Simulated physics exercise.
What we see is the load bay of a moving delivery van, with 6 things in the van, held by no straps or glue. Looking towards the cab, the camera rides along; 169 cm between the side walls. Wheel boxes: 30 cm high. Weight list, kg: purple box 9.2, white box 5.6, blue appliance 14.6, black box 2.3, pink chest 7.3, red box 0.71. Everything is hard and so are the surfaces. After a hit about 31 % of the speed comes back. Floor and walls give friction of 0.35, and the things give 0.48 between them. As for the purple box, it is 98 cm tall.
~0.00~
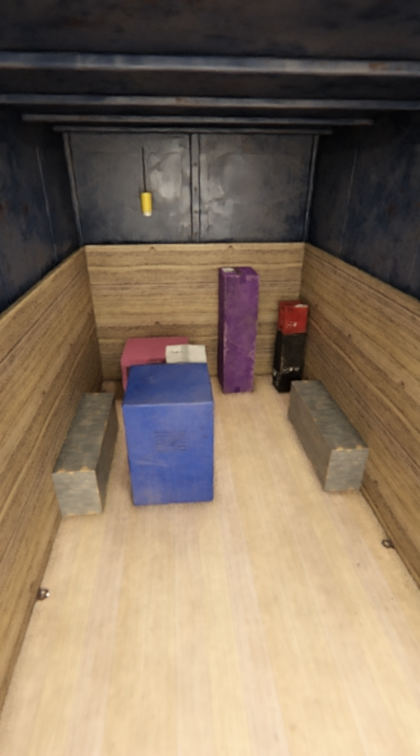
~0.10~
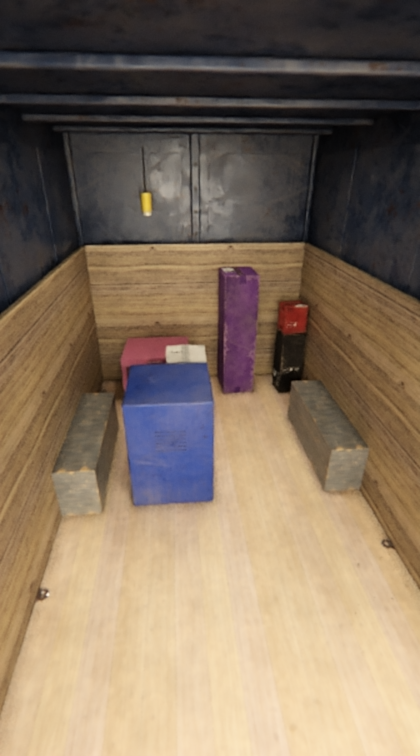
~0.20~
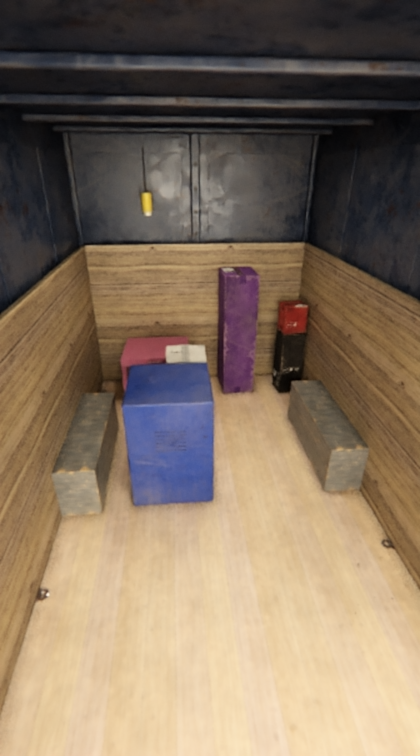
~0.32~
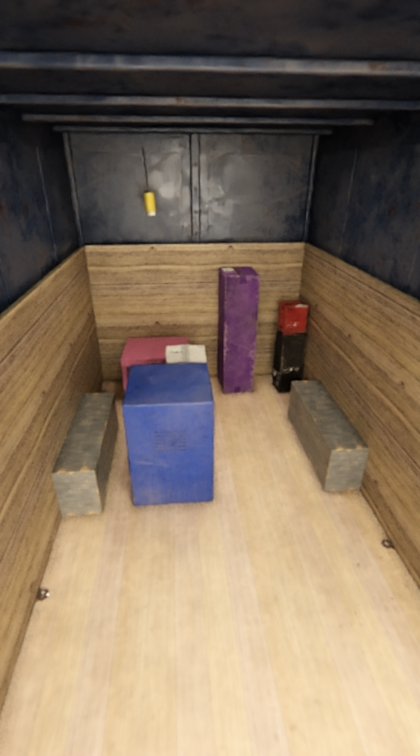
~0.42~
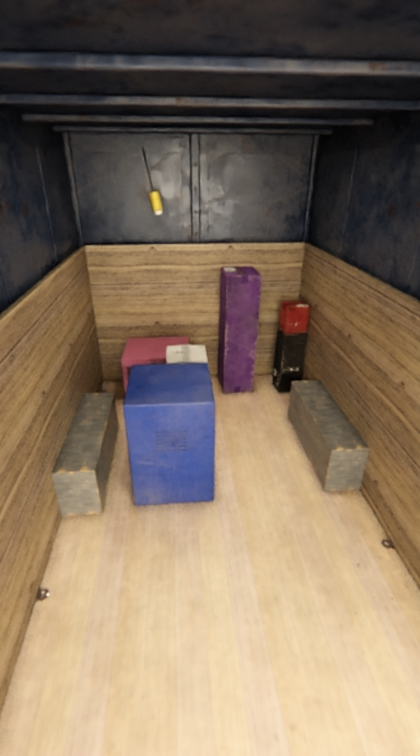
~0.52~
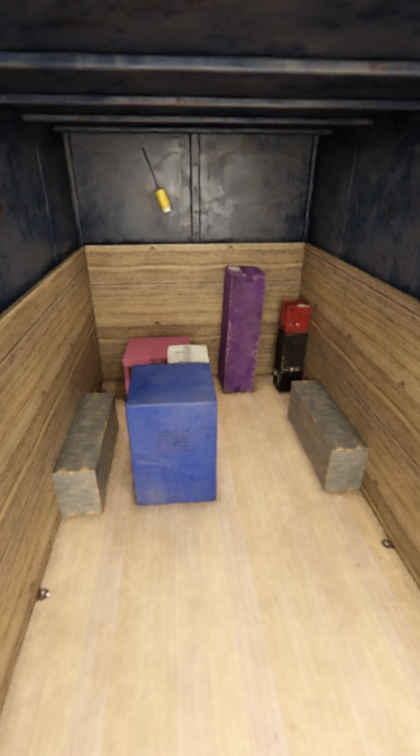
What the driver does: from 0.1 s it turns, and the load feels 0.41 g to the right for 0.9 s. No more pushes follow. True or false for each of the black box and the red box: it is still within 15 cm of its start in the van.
Verdicts: Black box true; red box true.
After 0.72 s, load feels 0.41 g right; red box moved 3 cm near (296, 317); purple box 12° off upright; white box moved 5 cm.
After 1.52 s, smooth; red box moved 2 cm near (295, 317); black box moved 2 cm near (290, 360); white box moved 12 cm.
In the end (4.8 s), all 6 under 15 cm from the start. In the last view, black box near (290, 360), red box near (295, 317).
